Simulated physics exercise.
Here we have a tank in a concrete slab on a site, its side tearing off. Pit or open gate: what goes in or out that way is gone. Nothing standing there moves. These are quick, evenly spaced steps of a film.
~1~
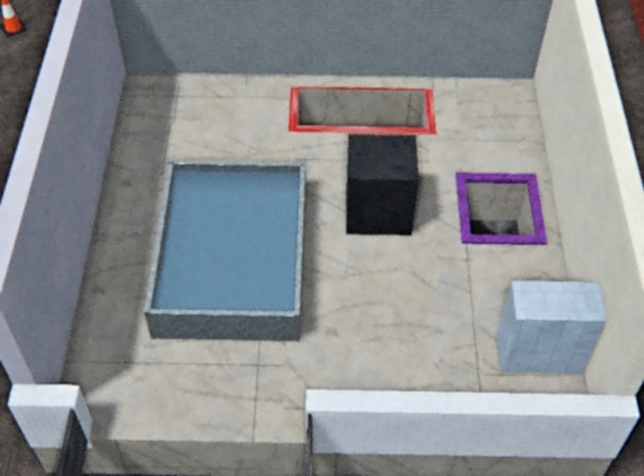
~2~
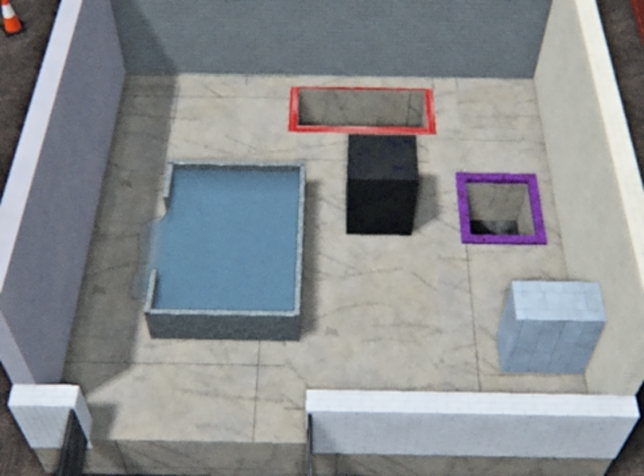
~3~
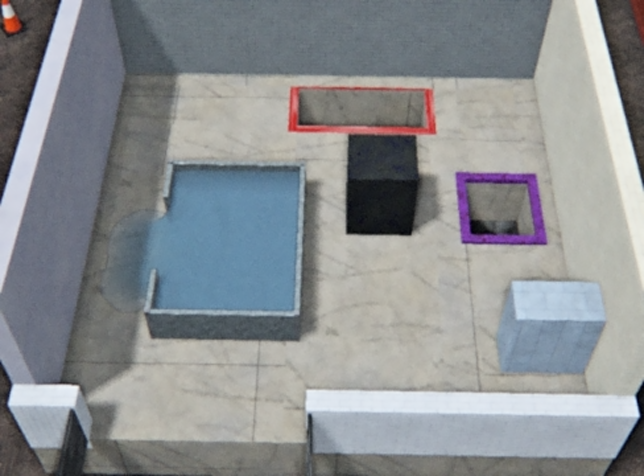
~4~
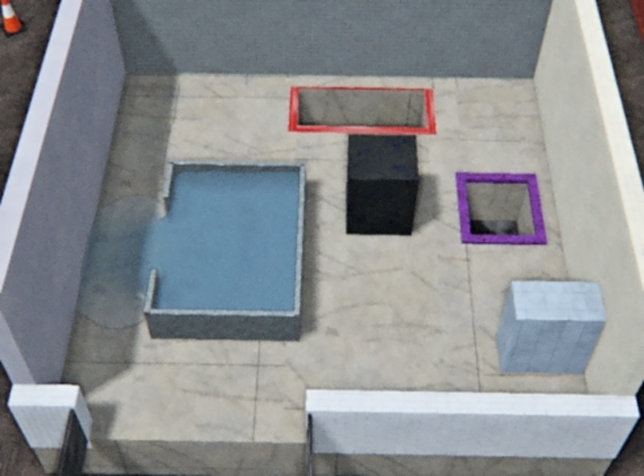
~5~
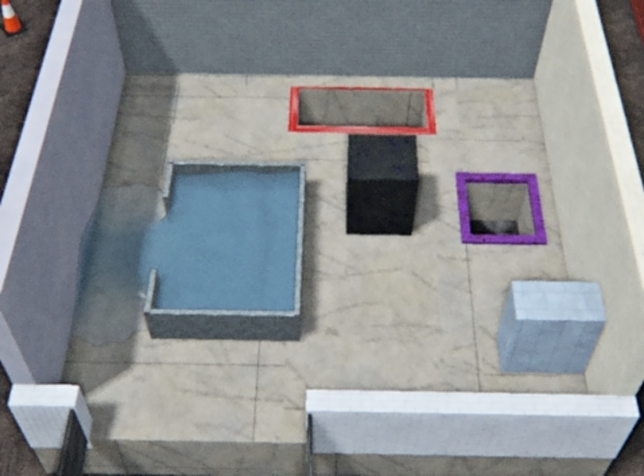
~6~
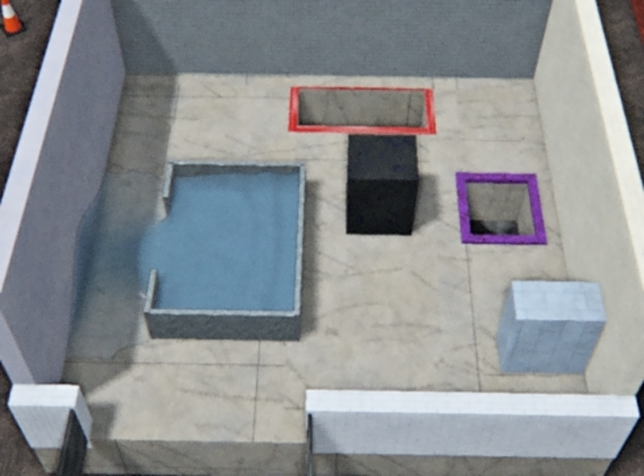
Water pours from a gap in the tank's left side and spreads to the left wall.
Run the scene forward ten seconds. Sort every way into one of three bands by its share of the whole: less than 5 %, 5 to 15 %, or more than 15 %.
Bands: The gate - more than 15 %; the red pit - more than 15 %; the purple pit - less than 5 %.
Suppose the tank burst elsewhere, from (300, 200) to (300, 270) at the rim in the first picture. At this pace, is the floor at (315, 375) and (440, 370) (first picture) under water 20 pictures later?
Lab note, in order - left bare; inundated.
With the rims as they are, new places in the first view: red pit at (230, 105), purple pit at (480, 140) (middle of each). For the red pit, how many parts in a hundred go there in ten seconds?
Share for the red pit: 30 percent.
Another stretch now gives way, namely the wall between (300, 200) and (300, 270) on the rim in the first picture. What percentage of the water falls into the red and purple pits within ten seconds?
Result - red: 10 %; purple: 15 %.
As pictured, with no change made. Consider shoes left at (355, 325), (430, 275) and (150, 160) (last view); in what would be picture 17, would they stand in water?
Left dry; left dry; drenched.
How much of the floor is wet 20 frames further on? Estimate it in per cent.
About 40 %.
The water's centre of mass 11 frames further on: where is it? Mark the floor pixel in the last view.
About (181, 252).
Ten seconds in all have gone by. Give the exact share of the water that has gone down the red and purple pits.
I'd put them at roughly 18 and 0 per cent respectively.
A moment on, water covers 15 % of the floor; the gate 0 %, the red pit 0 %, the purple pit 0 %.
Next, water covers 30 % of the floor; the gate 2 %, the red pit 0 %, the purple pit 0 %.
Then, water covers 40 % of the floor; the gate 10 %, the red pit 1 %, the purple pit 0 %.
Later, water covers 55 % of the floor; the gate 21 %, the red pit 10 %, the purple pit 0 %.
In the end, water covers 70 % of the floor; the gate 31 %, the red pit 18 %, the purple pit 0 %.
